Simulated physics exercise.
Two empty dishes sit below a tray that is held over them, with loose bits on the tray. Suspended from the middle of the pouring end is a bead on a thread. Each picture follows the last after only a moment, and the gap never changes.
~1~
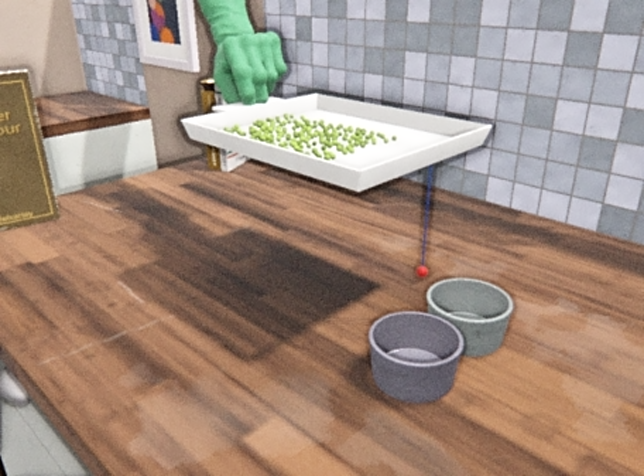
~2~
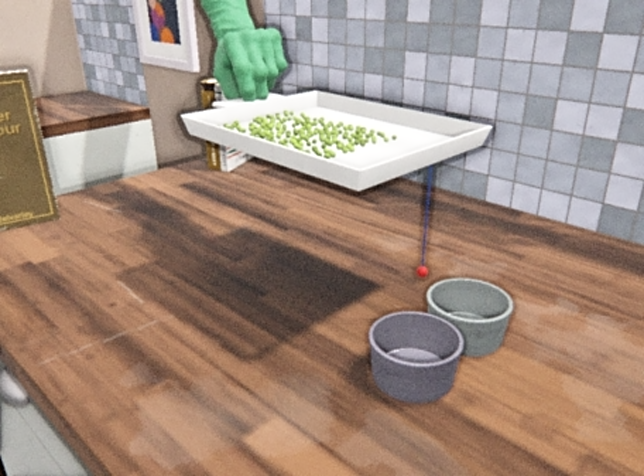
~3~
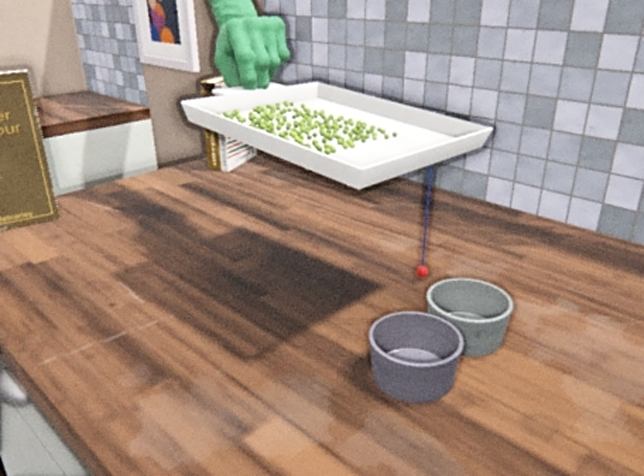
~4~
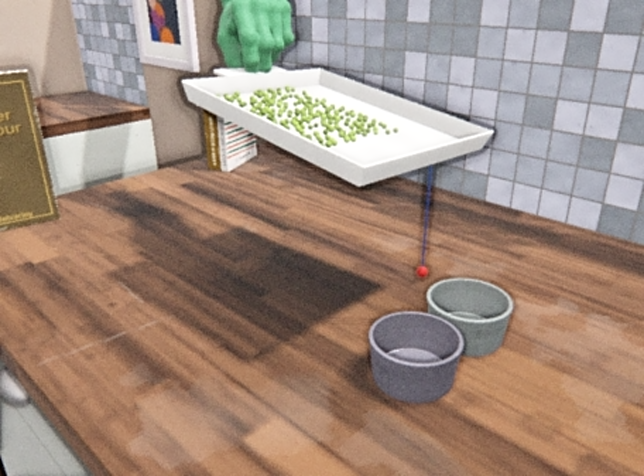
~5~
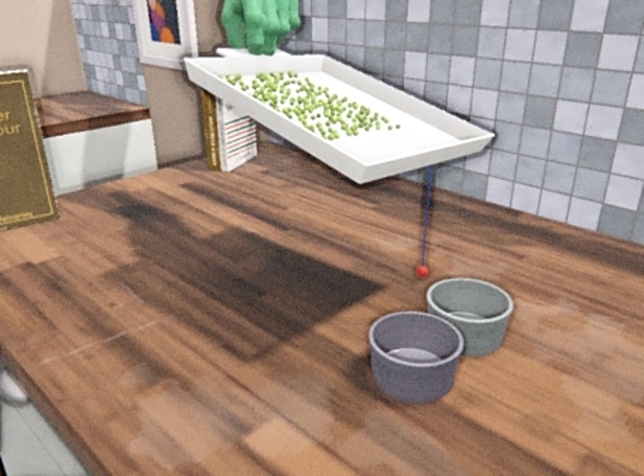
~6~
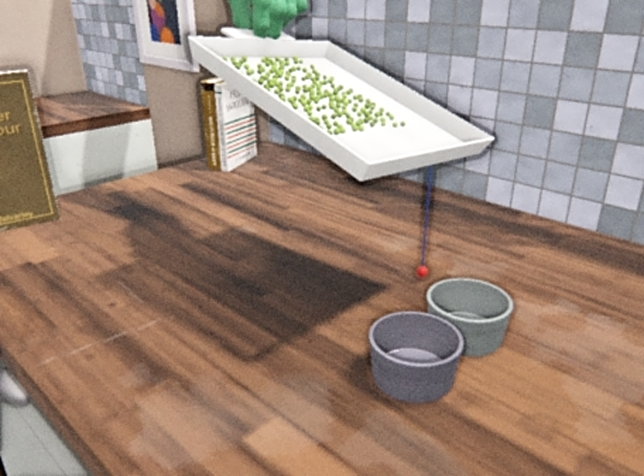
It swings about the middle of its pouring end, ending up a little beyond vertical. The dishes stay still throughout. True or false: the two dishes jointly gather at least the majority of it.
False, they gather a minority.
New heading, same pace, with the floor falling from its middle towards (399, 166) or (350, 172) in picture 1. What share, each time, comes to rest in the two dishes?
About 70 and 10 percent.
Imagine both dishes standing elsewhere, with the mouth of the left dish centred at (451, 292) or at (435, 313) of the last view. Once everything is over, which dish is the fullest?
Placement one: The right-positioned dish. Placement two: The right-positioned dish.
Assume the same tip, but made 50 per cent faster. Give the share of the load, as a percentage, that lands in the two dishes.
Something like 20 percent, give or take.
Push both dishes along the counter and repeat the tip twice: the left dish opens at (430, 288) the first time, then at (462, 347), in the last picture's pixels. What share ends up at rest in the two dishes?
I'd expect some 70 percent, and then some 0 percent.
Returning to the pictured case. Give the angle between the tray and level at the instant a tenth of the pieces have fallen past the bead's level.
Near 70 degrees.
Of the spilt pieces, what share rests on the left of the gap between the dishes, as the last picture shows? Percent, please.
Roughly 10 in a hundred.
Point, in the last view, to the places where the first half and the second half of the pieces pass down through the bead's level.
I'd put it at roughly (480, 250), and after that at roughly (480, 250).
Soon after the last picture, tray tipped steeply; most on the tray; a stray few outside both; about a quarter in the air.
A little later, tray tipped right over; about half on the tray; a small part in the right dish; about a quarter outside both; about a quarter in the air.
Later still, tray tipped past a quarter turn; about a quarter in the right dish; most outside both.
At rest, tray tipped past a quarter turn; none in the left dish; about a quarter in the right dish; most outside both.
